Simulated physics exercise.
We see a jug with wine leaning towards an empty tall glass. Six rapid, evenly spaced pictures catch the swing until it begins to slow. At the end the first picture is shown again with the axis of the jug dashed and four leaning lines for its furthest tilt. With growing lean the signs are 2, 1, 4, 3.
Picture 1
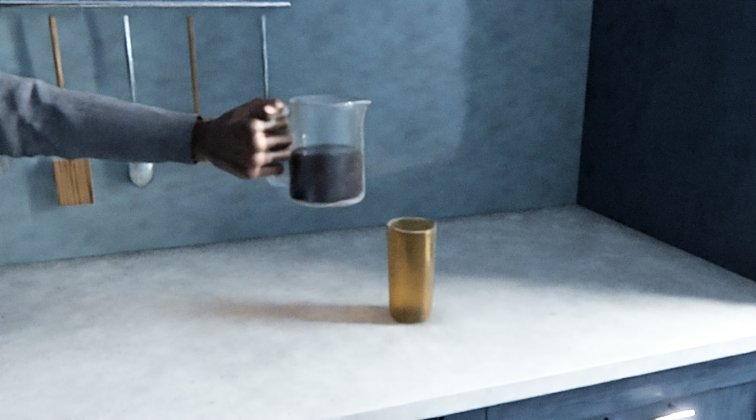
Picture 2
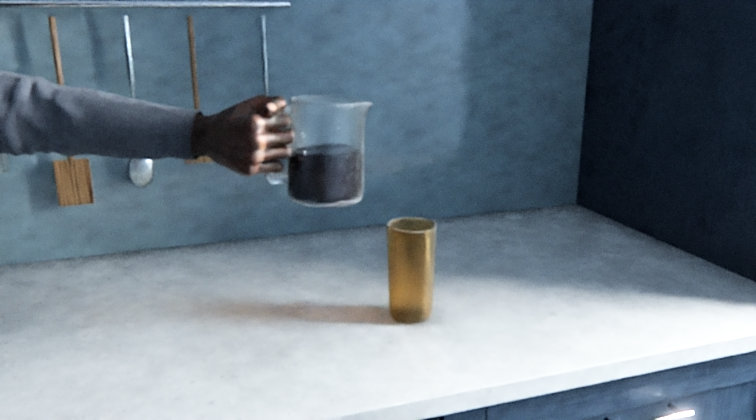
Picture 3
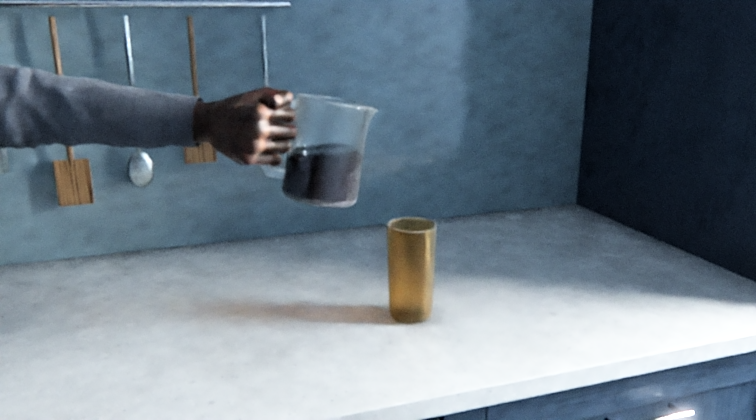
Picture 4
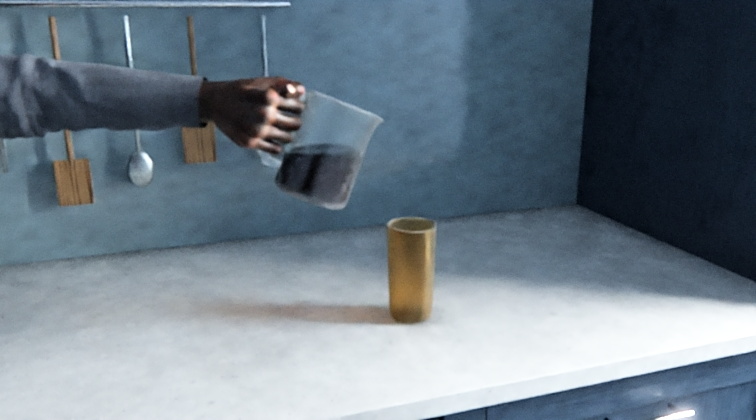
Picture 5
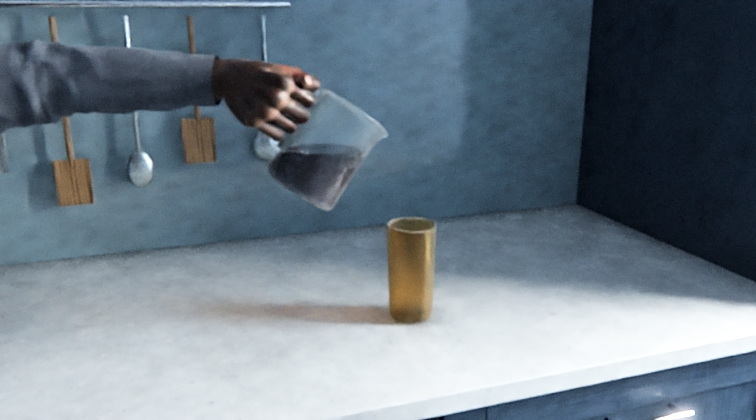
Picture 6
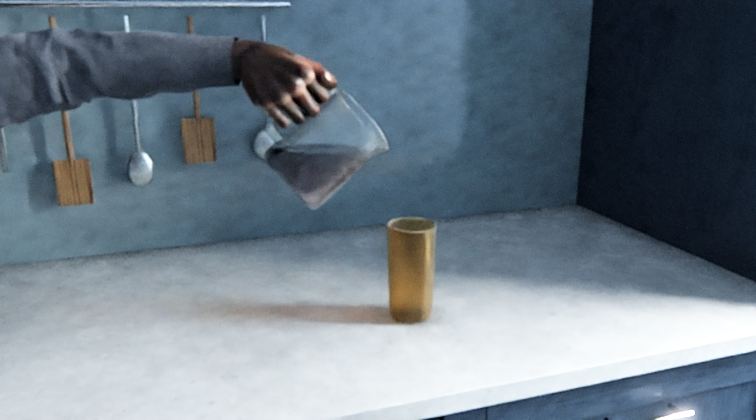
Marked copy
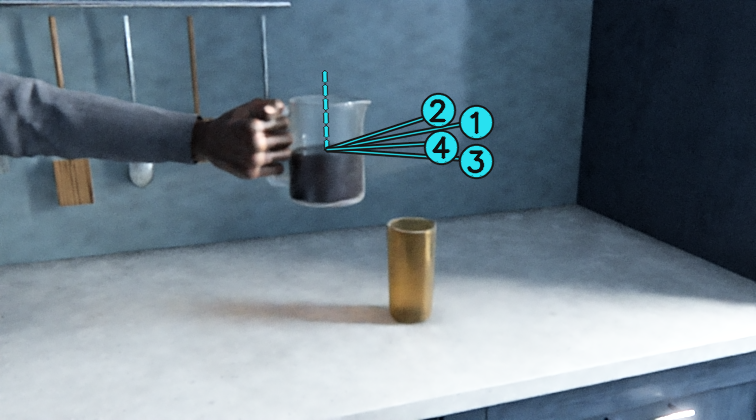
The footage shows a hand holding a clear jug of dark liquid above a pale counter, to the left of a tall amber glass, then steadily tilting the jug rightward to a steep angle while the liquid stays inside.
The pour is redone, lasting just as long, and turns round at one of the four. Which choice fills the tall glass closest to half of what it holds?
Choose 2.
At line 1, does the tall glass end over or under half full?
Over half.
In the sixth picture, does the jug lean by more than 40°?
Yes, it does.
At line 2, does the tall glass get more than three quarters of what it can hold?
No, less.
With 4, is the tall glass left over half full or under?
Over.
In cyan, 1 at (459, 124); 2 at (422, 118); 3 at (458, 158); 4 at (425, 143).
With 1, the tall glass ends with about 69 % of what it can hold.
With 2, the tall glass ends with about 50 % of what it can hold.
With 3, the tall glass ends with about 96 % of what it can hold; 5 % of the wine is spilt.
With 4, the tall glass ends with about 86 % of what it can hold.
